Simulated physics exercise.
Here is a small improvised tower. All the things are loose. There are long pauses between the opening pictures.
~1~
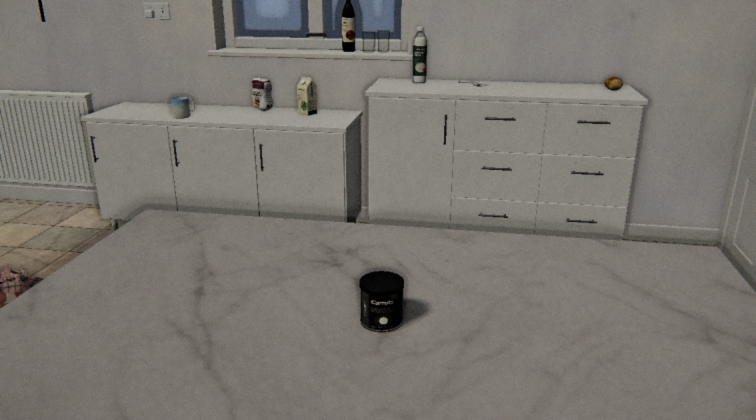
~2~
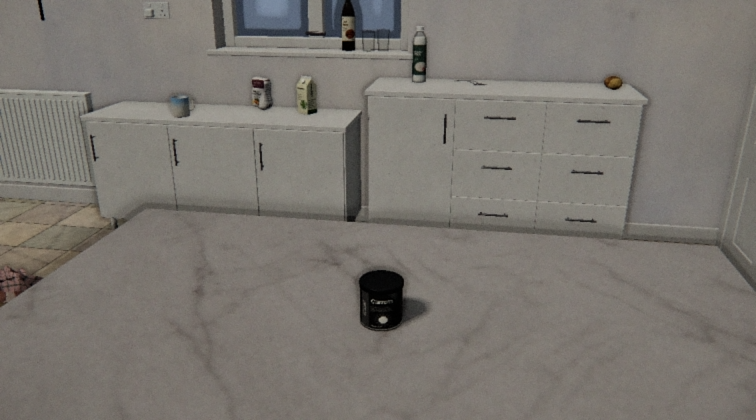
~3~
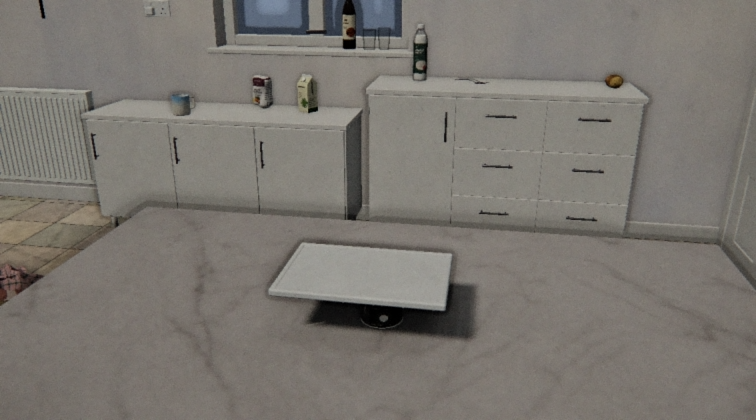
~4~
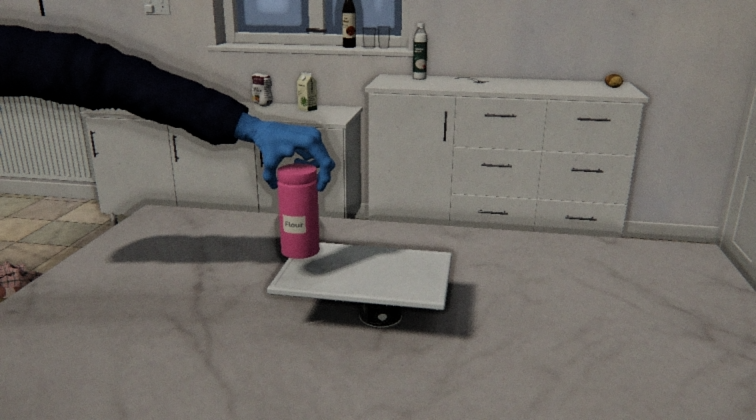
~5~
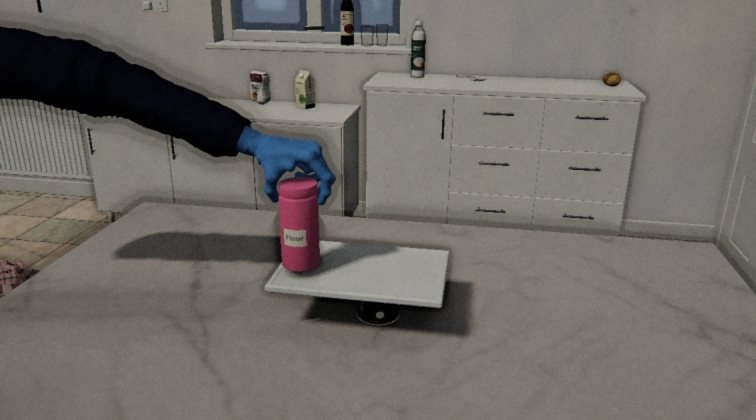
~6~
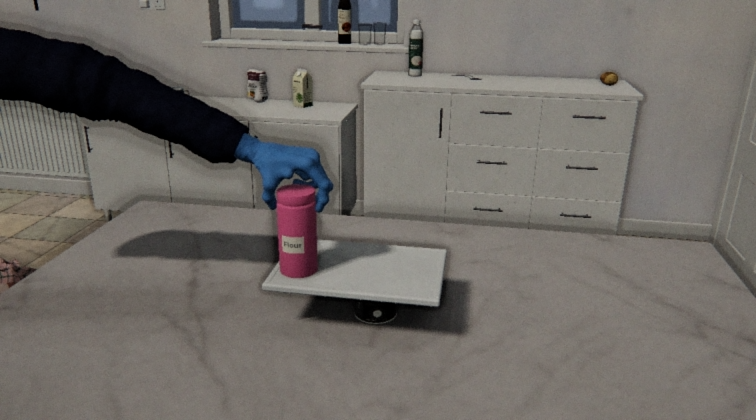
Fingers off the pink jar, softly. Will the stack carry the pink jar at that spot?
As it turns out, it comes apart.
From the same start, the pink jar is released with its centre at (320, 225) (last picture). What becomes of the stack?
Then it loses its balance.
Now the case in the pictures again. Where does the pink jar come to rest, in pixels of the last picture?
Around (204, 298).
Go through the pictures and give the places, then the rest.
In the first picture, the last thing is not in view yet; black tin (382, 301).
In the second picture, the last thing is not in view yet; black tin (381, 301).
In the third picture, the last thing is not in view yet.
In the fourth picture, on its way; pink jar (299, 211).
In the fifth picture, on its way; pink jar (300, 224).
In the sixth picture, in place under the hand; pink jar (297, 231).
Then, 0.30 s after the last picture, pink jar now fallen; white lid tipped 38° from how it was.
Then, 0.40 s after the last picture, white lid tipped 34° from how it was.
Then, 0.70 s after the last picture, white lid tipped 22° from how it was; black tin slid a little.
At rest, fallen, pink jar; moved from the start, white lid; black tin in place. Seen from the same camera at the end, pink jar near (205, 298). The stack gives way.
